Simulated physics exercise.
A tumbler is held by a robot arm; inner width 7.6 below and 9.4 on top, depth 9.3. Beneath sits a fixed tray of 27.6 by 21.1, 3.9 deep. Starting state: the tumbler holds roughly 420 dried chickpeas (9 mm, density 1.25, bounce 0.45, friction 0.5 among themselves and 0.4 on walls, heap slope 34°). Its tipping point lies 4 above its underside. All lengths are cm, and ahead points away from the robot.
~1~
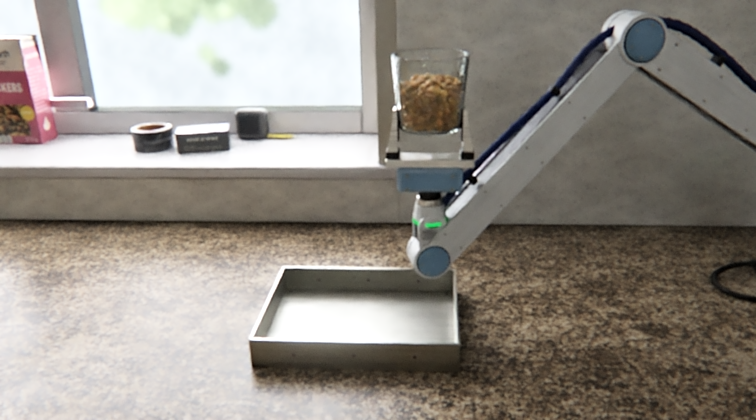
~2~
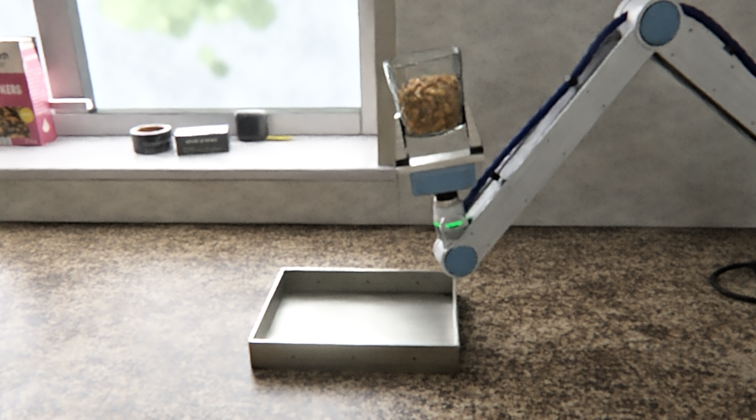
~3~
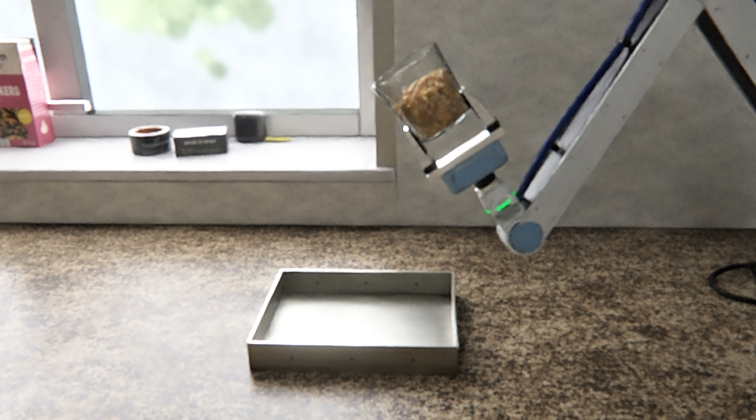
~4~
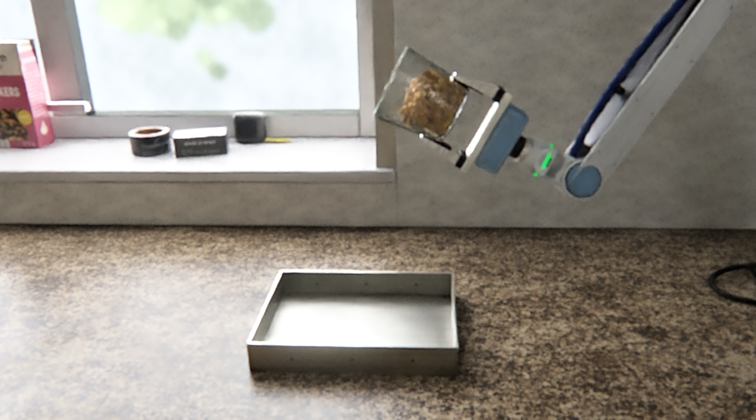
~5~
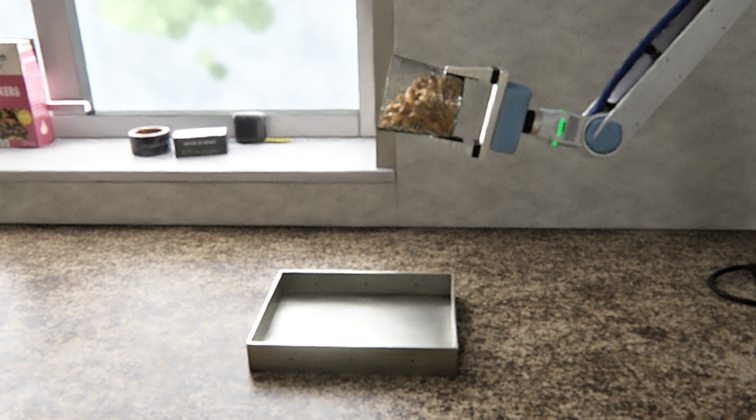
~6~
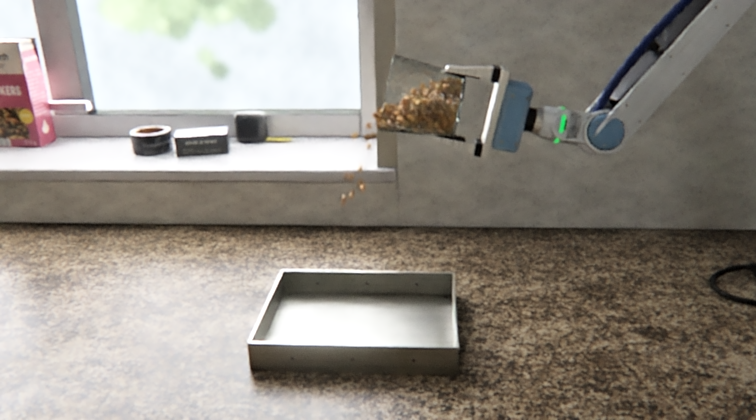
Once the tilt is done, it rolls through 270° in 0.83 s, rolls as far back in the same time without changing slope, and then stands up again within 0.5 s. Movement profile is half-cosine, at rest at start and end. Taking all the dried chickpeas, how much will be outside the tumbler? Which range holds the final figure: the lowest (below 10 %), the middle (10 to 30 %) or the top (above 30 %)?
It sits in the top range, above 30 %.
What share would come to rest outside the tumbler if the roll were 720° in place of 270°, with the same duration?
In that case it would be around 50 percent.
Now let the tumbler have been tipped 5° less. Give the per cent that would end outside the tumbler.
Estimate: Close to 30 %.
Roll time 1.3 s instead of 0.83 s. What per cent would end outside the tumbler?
About 55 %.
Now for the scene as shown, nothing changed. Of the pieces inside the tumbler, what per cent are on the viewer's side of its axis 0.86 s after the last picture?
I'd put it at about 65 per cent.
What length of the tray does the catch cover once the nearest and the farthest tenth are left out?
Spread length: Approx. 18 cm.
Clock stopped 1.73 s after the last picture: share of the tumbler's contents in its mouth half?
Close to 35 per cent is in the half by the mouth.
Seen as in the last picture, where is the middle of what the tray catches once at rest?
I'd mark it about (328, 325) in the last picture.
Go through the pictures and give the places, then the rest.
The first picture shows tumbler middle at (430, 92), upright; upper third of the load around (431, 90), from x 400 to 460, top at y 80; 419 in the tumbler.
The second picture shows tumbler middle at (429, 94), tipped 10°; upper third of the load around (433, 91), from x 400 to 460, top at y 80.
The third picture shows tumbler middle at (425, 96), tipped 35°; upper third of the load around (436, 90), from x 400 to 465, top at y 75.
The fourth picture shows tumbler middle at (423, 99), tipped 62°; upper third of the load around (435, 88), from x 405 to 465, top at y 70.
The fifth picture shows tumbler middle at (423, 100), tipped 78°; upper third of the load around (438, 91), from x 380 to 460, top at y 80.
The sixth picture shows tumbler middle at (424, 100), tipped 79°; upper third of the load around (440, 95), from x 345 to 460, top at y 80; 407 in the tumbler, 12 in flight or on a rim.
Then, 0.86 s later, tipped 79°, highest piece 37 above the table; 300 in the tumbler, 91 in the tray, 28 in flight or on a rim.
Then, 1.73 s later, tipped 75°, highest piece 36 above the table; 219 in the tumbler, 189 in the tray, 1 on the table or floor, 10 in flight or on a rim.
Then, 2.36 s later, upright, highest piece 37 above the table; 215 in the tumbler, 203 in the tray, 1 on the table or floor.
Then, 3.06 s later, upright, highest piece 36 above the table; 215 in the tumbler, 203 in the tray, 1 on the table or floor.
At rest, 215 in the tumbler, 203 in the tray, 1 on the table or floor. That is 49 % outside the tumbler.
